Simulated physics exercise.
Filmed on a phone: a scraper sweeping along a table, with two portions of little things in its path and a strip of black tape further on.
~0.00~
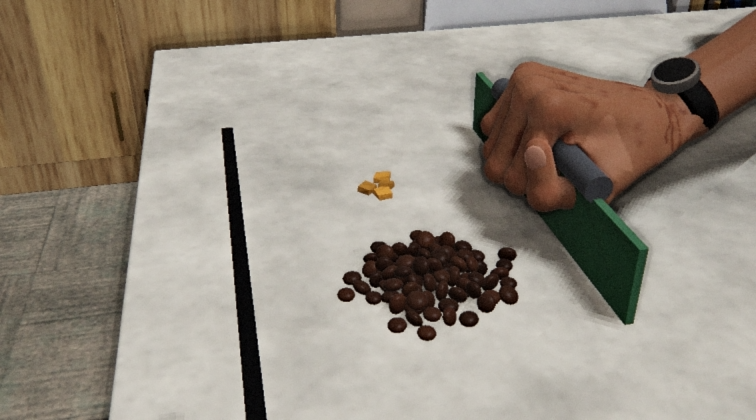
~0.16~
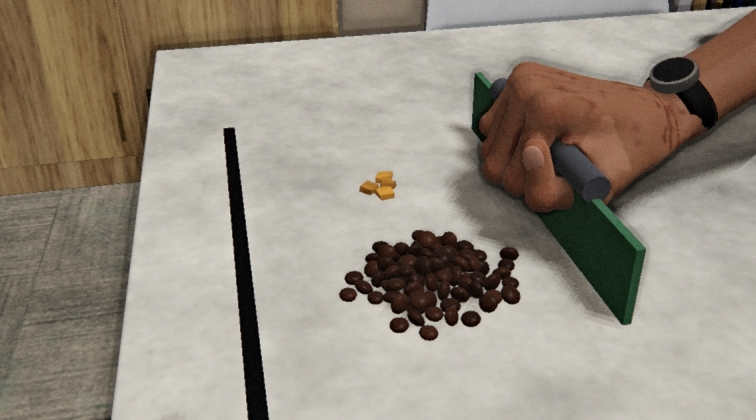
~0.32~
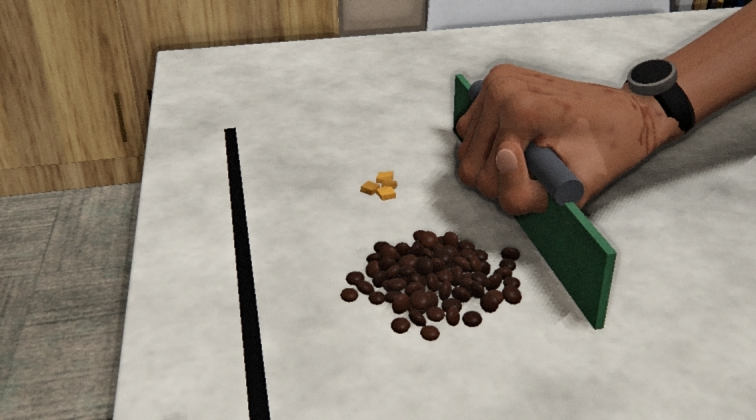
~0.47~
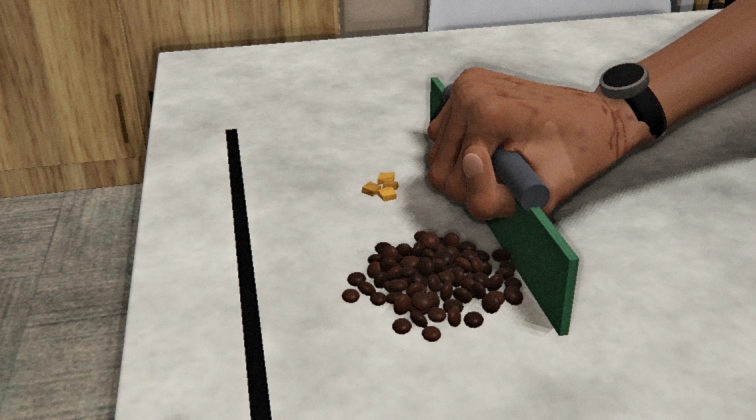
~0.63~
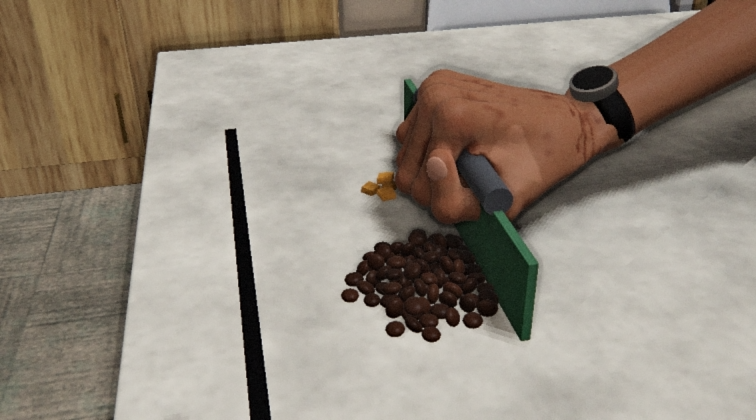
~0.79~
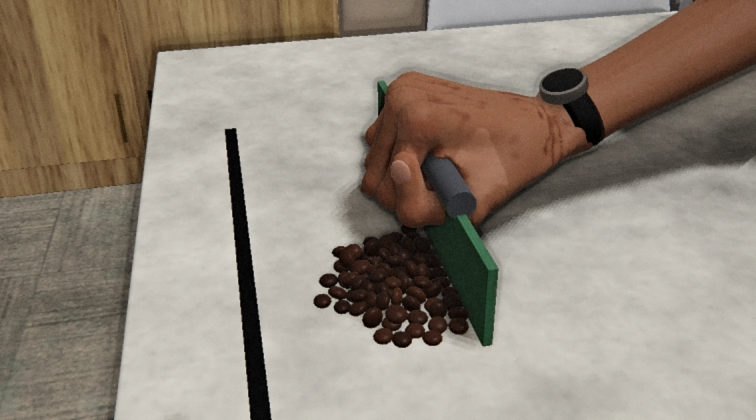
A hand slides a green scraper left across the table, pushing dark chocolate drops along.
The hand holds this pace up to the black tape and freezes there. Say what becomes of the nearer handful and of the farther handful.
In the end the nearer handful loses pieces over the edge, and the farther handful stays on top.
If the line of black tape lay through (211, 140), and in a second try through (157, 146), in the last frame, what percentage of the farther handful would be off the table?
In turn 0 and 100 in a hundred.
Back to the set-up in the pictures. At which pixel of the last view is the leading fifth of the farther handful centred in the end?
Near (218, 206).
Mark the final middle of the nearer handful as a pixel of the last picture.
Around (191, 306).
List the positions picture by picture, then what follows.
In the first picture, scraper near (620, 265), at rest; black tape near (228, 137), about a palm's width from the edge; edge at (128, 254); nearer handful near (431, 271), many flat chocolate drops; farther handful near (387, 184), a few small crackers.
In the second picture, scraper near (617, 266); farther handful near (388, 184).
In the third picture, scraper near (590, 270); nearer handful near (434, 271).
In the fourth picture, scraper near (555, 275); farther handful near (391, 185).
In the fifth picture, scraper near (516, 280); nearer handful near (423, 272), near a third pushed along.
In the sixth picture, scraper near (479, 285); black tape near (231, 138); edge at (132, 255); nearer handful near (387, 275), all but a few pushed along.
After 1.26 s, scraper still moving, near (322, 164); nearer handful all on the table, its front near (220, 321); farther handful all on the table, its front near (290, 198).
After 1.75 s, scraper stopped at the black tape; nearer handful only a few over the edge; farther handful all on the table, its front near (202, 208).
After 2.03 s, scraper stopped at the black tape; nearer handful a little over the edge; farther handful all on the table, its front near (202, 208).
In the end (2.2 s), scraper stopped at the black tape; nearer handful a little over the edge; farther handful all on the table, its front near (202, 208).
